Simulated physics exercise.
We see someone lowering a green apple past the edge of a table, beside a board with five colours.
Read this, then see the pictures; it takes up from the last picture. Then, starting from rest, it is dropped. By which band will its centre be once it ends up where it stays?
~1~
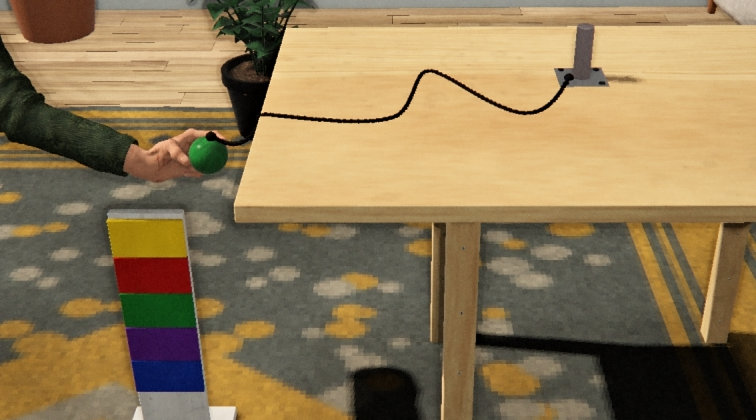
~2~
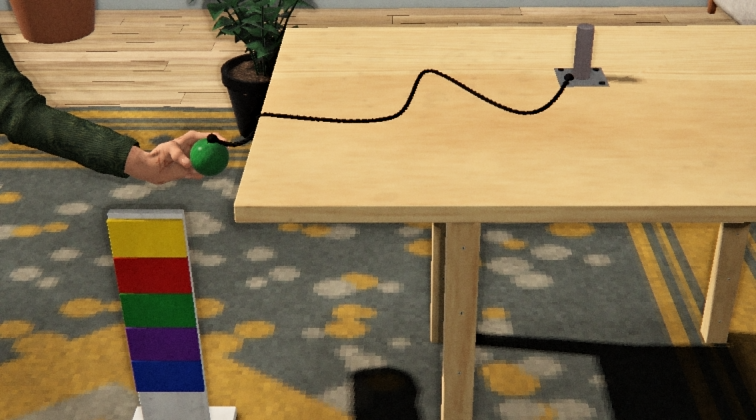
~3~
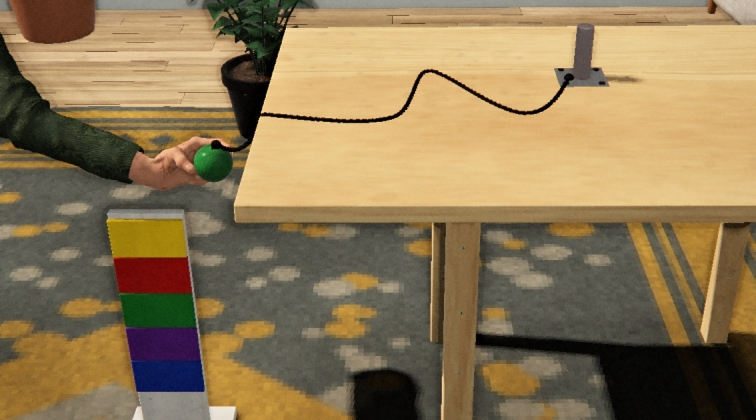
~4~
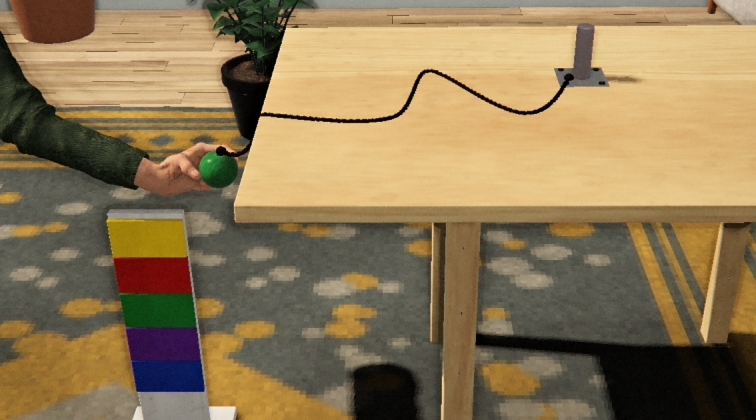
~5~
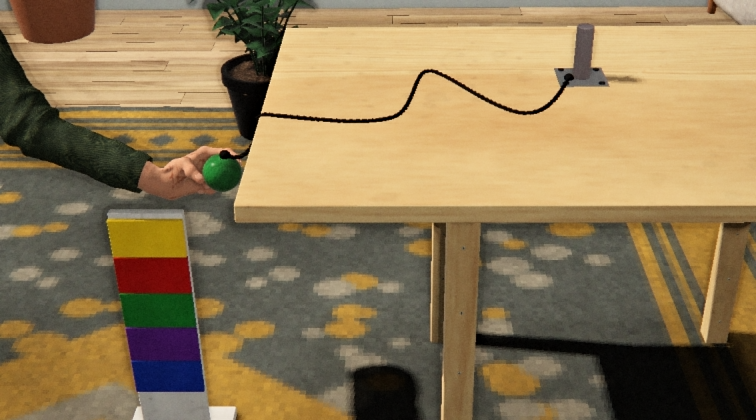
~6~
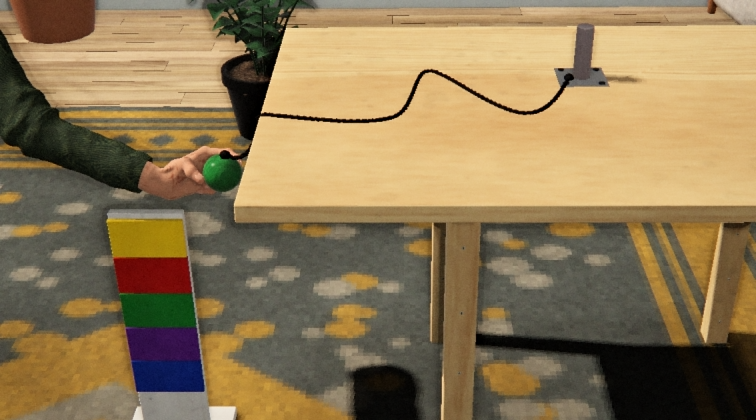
By the purple band.
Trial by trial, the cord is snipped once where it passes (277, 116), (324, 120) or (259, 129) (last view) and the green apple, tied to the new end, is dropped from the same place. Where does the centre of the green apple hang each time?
Roughly (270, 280), (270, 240), (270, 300).
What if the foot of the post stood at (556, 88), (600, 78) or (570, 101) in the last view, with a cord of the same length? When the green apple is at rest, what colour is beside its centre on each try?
Answer, in order: Blue, purple, blue.
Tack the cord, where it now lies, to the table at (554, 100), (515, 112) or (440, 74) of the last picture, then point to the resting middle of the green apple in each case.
Results: (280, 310); (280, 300); (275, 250).
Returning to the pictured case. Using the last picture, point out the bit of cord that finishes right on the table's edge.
That spot lies near (412, 95).
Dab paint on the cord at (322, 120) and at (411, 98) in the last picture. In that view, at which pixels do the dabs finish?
Around (271, 221); the other one around (263, 118).
Early on, apple near (259, 327); level with purple.
Midway, apple near (296, 335); level with purple.
Finally, apple near (283, 339); level with purple. Its middle rests at the purple band.
